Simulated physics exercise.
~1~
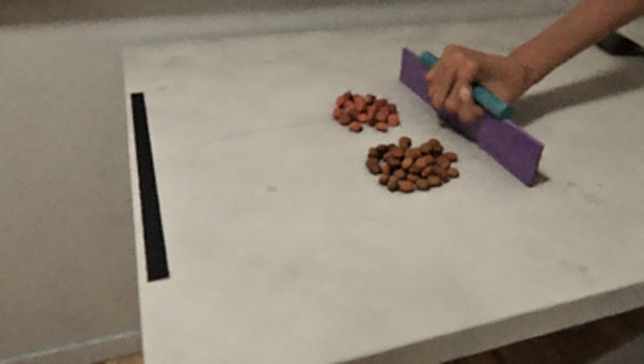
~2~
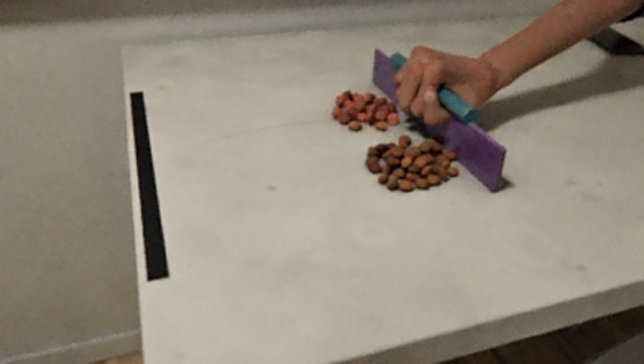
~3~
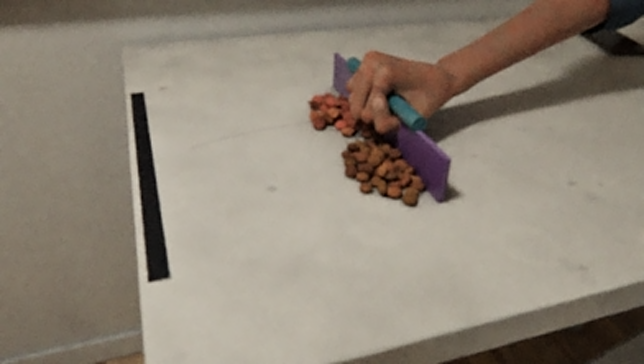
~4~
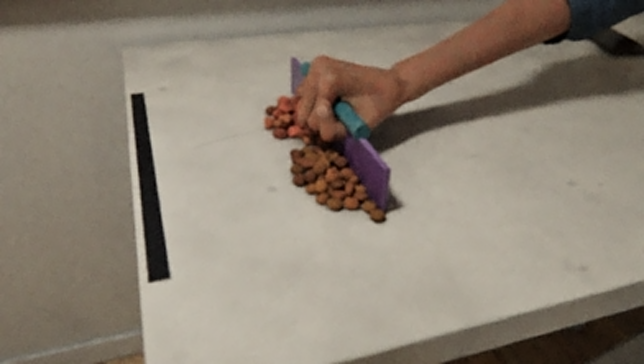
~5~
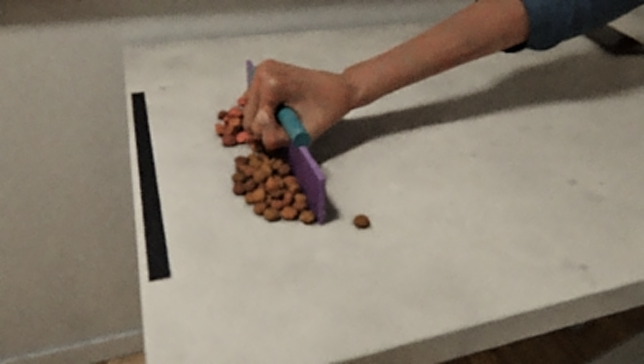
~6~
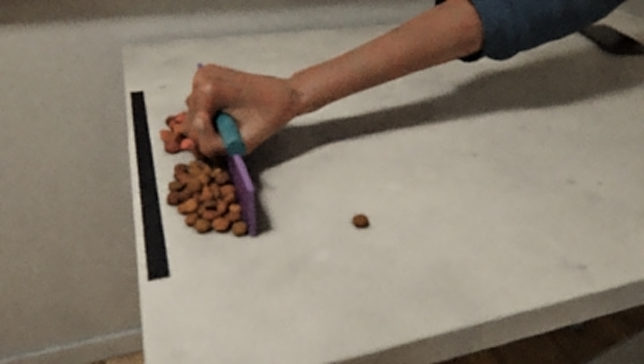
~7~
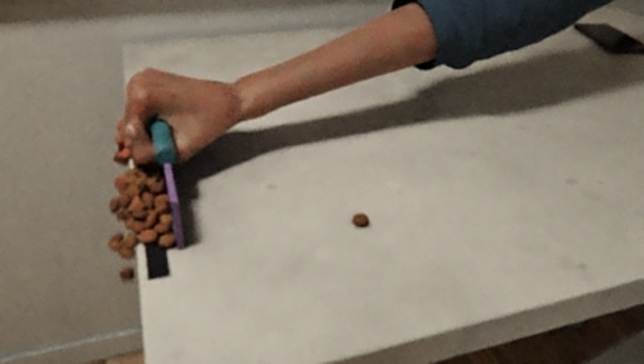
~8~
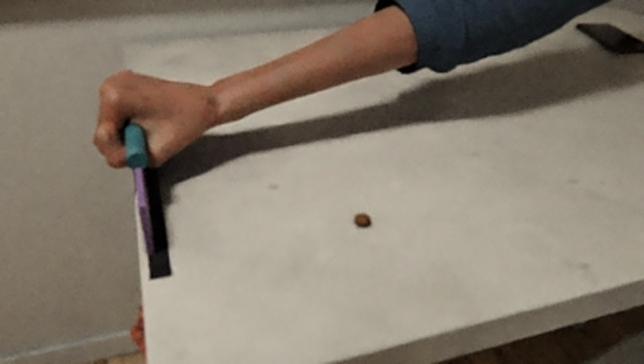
At the start, a hand holds a purple scraper with a teal handle on a pale tabletop, to the right of two small piles of brown and reddish bits, with a strip of black tape near the left edge. The scraper moves left, reaches both piles and pushes them along together. One brown bit slips past the blade and stays behind on the table. The hand keeps sweeping until the bits cross the tape and begin spilling over the left edge. Finally the scraper rests at the tape, the piles are gone from the tabletop, and the single bit remains.
